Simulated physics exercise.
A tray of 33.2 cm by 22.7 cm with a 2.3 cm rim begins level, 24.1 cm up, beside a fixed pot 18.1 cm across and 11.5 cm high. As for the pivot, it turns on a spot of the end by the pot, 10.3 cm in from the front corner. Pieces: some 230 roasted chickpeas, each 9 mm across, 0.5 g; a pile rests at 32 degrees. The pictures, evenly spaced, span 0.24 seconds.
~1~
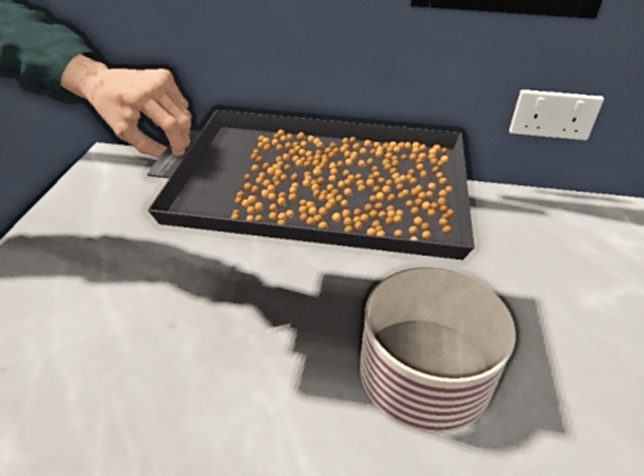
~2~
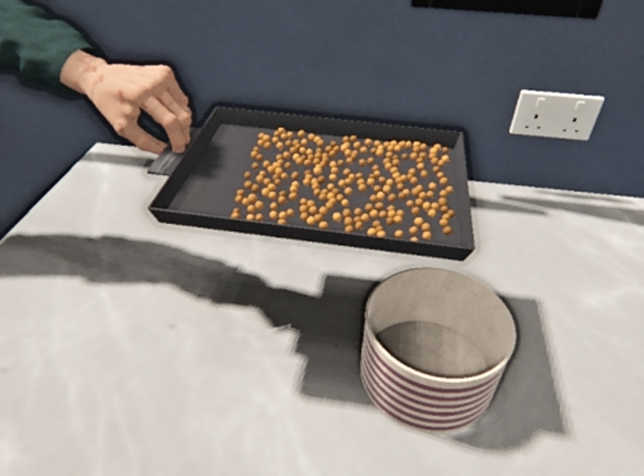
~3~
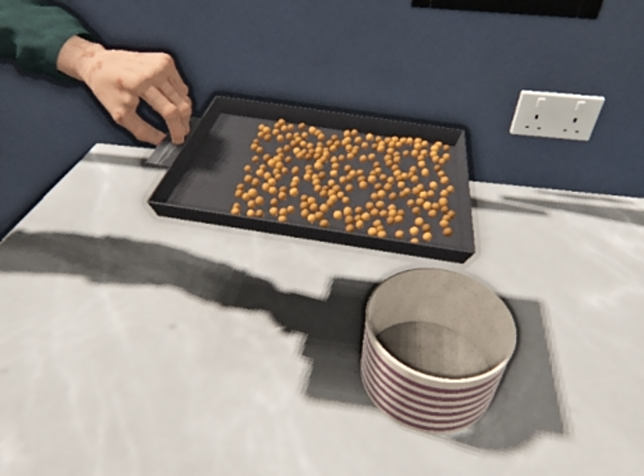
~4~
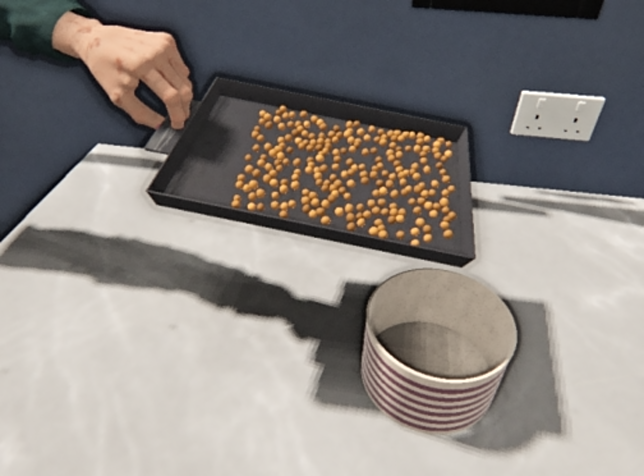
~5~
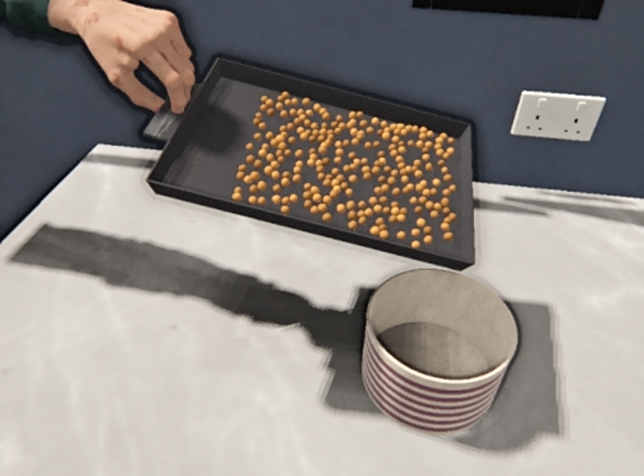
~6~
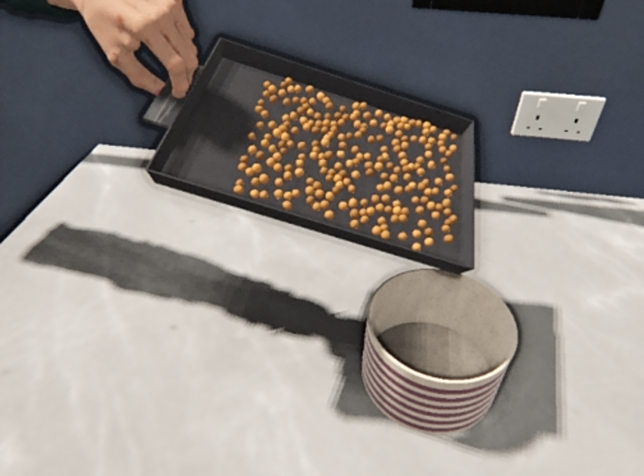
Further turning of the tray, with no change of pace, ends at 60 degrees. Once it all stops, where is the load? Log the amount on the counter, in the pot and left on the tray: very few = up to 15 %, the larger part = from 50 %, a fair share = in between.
Log: Counter = very few; pot = a fair share; left on the tray = the larger part.
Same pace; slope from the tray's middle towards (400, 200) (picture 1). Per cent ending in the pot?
That comes to around 10 per cent.
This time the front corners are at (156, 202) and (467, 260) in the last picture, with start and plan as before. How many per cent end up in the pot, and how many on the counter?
Pot: 5, counter: 0.
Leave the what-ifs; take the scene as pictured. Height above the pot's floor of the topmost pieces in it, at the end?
It reaches roughly 1.5 cm.
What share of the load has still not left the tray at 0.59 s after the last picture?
Close to 85 in a hundred.
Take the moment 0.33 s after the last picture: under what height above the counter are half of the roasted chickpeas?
Roughly 26 centimetres, give or take.
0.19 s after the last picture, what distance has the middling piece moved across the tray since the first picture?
About 4 cm.
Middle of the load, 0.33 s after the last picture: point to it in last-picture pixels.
At that moment the load's centre is around (423, 210).
Then, 0.19 s after the last picture, tilt 40 degrees; the tray holds 100 %, the pot 0 %.
Then, 0.33 s after the last picture, tilt 55 degrees; the tray holds 100 %, the pot 0 %.
Then, 0.59 s after the last picture, tilt 60 degrees; the tray holds 85 %, the pot 10 %.
In the end, counter 0 %, pot 25 %, tray 75 %.
